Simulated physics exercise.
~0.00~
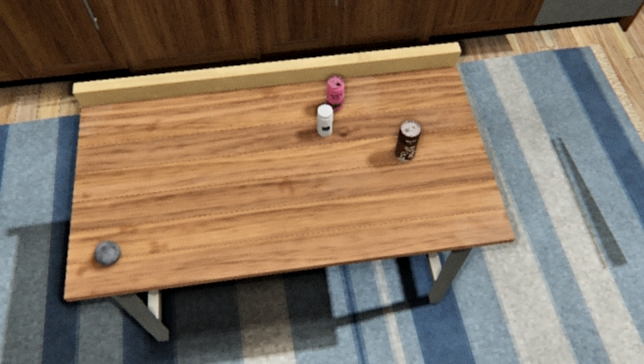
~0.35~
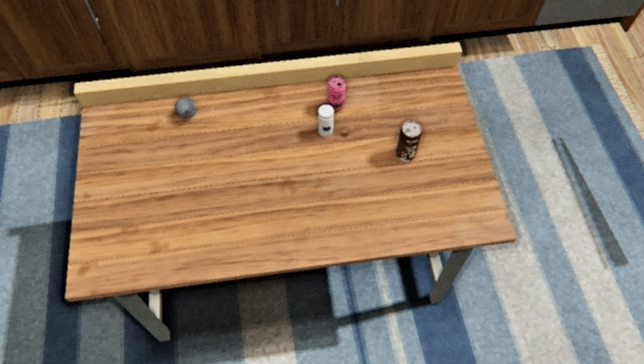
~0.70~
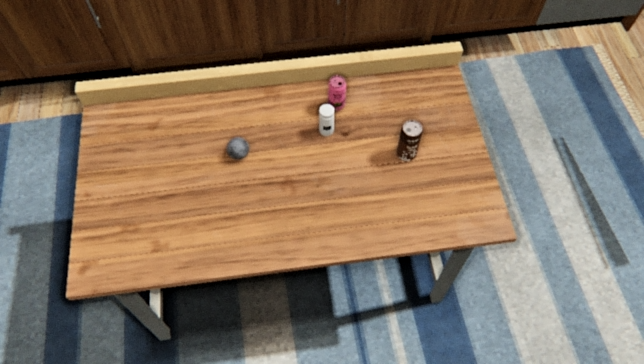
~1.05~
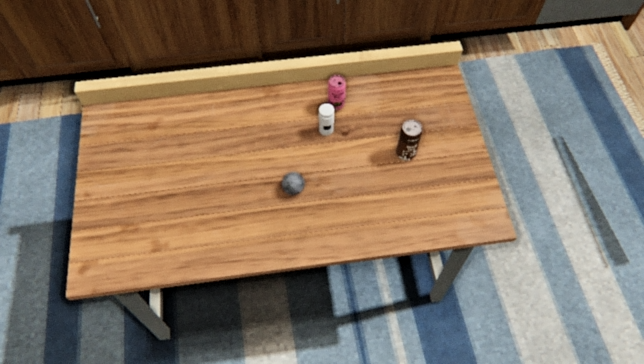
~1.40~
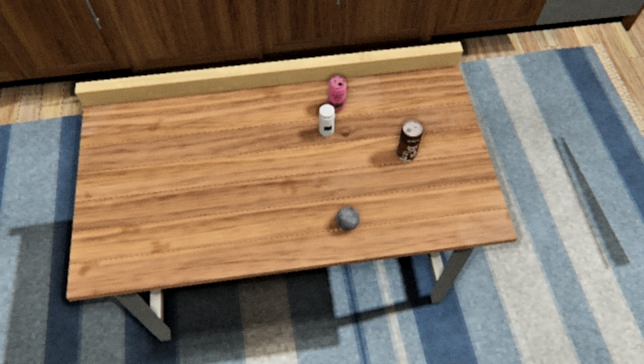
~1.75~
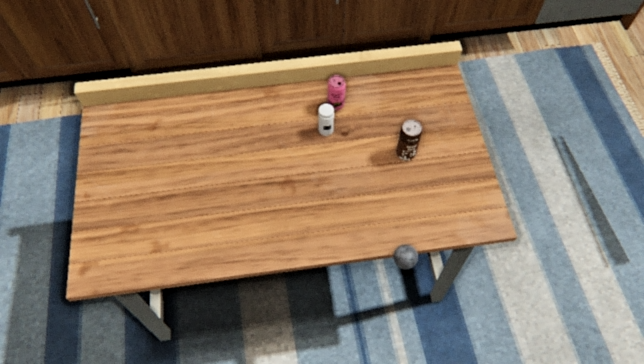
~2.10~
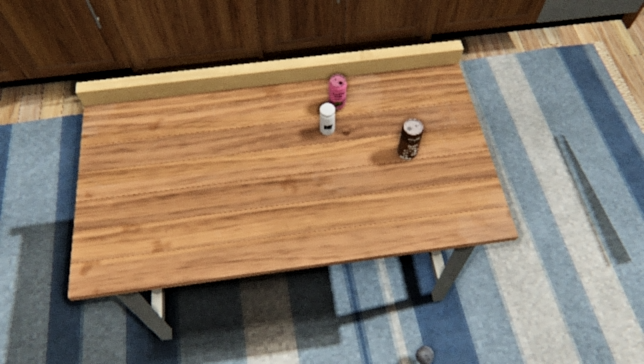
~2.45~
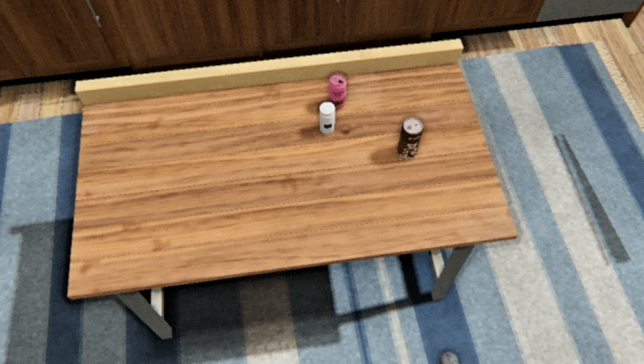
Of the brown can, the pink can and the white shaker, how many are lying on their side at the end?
None of them are lying on their side, as the two cans and the shaker all still stand upright on the table.
